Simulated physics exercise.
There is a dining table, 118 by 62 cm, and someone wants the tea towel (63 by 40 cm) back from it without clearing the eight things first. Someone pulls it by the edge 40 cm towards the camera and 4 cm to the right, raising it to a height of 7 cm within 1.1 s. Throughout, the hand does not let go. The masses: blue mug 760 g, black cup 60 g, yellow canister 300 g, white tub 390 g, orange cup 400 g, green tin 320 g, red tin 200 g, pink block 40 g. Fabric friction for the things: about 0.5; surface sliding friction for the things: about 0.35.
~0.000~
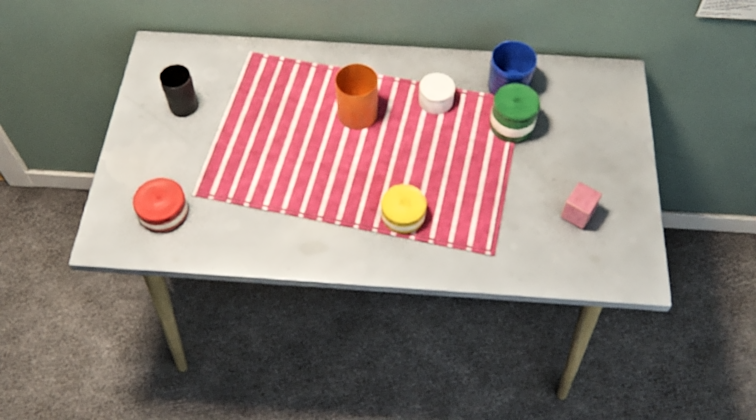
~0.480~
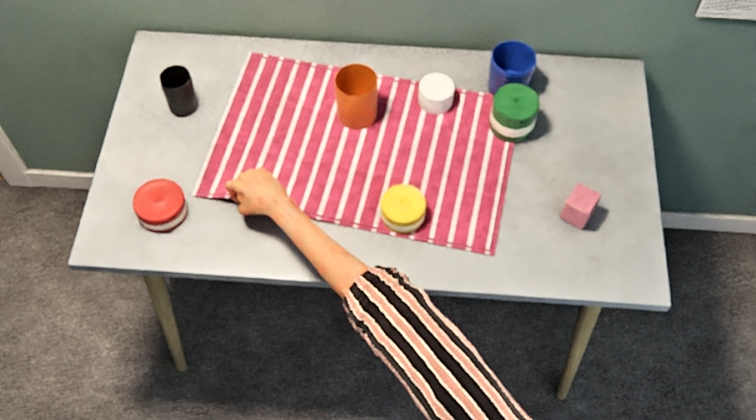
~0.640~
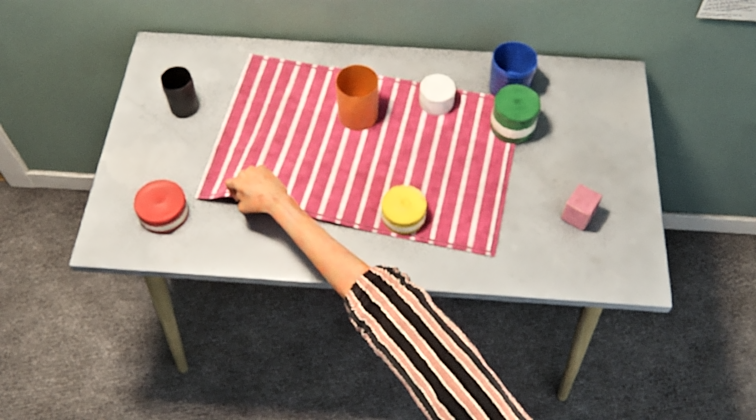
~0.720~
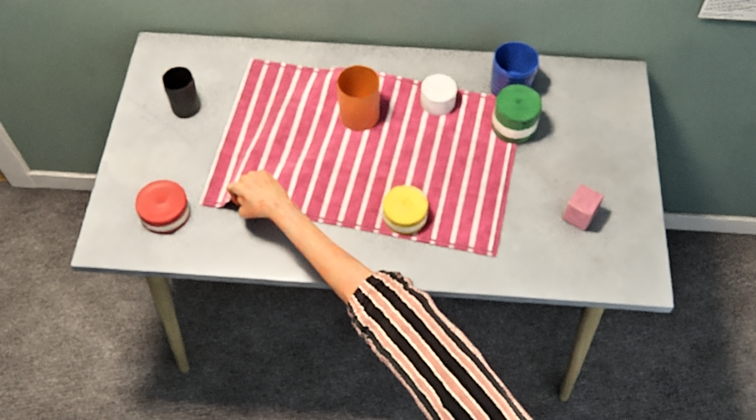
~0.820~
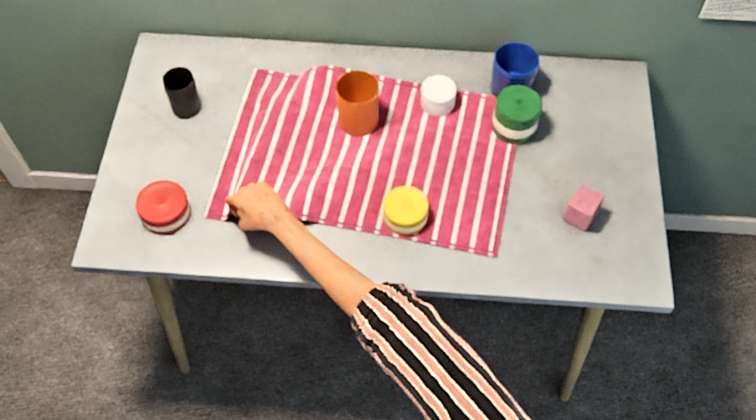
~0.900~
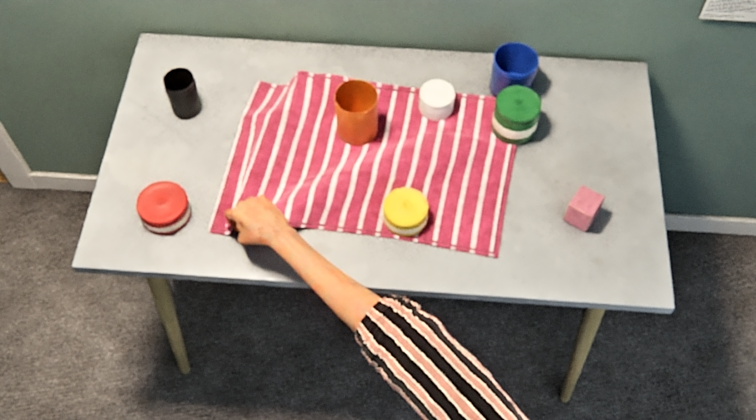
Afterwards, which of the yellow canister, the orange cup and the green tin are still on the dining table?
My prediction: Yellow canister: Off. Orange cup: On. Green tin: On.
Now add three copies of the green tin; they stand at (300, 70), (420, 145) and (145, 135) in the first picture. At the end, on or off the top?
Taking them one by one: Is left on top, then is left on top, then is left on top.
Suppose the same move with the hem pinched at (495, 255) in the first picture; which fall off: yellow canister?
Here the yellow canister would end up off its support.
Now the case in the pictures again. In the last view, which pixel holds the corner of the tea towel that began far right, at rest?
(416, 152), roughly.
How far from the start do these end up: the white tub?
The white tub has moved 35 cm.
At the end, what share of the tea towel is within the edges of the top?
Roughly 55%.
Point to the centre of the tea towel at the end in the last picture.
I'd say it sits around (305, 276) in the last picture.
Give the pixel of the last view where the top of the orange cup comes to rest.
Resting point is at approximately (266, 233).
After 1.1 s, 100 % of the tea towel is still over the top; orange cup 14 cm off its start, yellow canister 4 cm off its start, green tin 2 cm off its start.
After 1.3 s, 85 % of the tea towel is still over the top; orange cup 24 cm off its start, yellow canister 10 cm off its start, green tin 3 cm off its start.
After 1.5 s, 70 % of the tea towel is still over the top; orange cup 34 cm off its start at (280, 207), yellow canister 16 cm off its start at (364, 268), green tin 4 cm off its start at (506, 110).
After 1.7 s, 60 % of the tea towel is still over the top; orange cup 39 cm off its start, yellow canister over the edge, green tin 4 cm off its start.
After 3.3 s, 55 % of the tea towel is still over the top; orange cup 40 cm off its start at (266, 233), yellow canister over the edge, green tin 4 cm off its start at (506, 110), white tub 33 cm off its start at (335, 184).
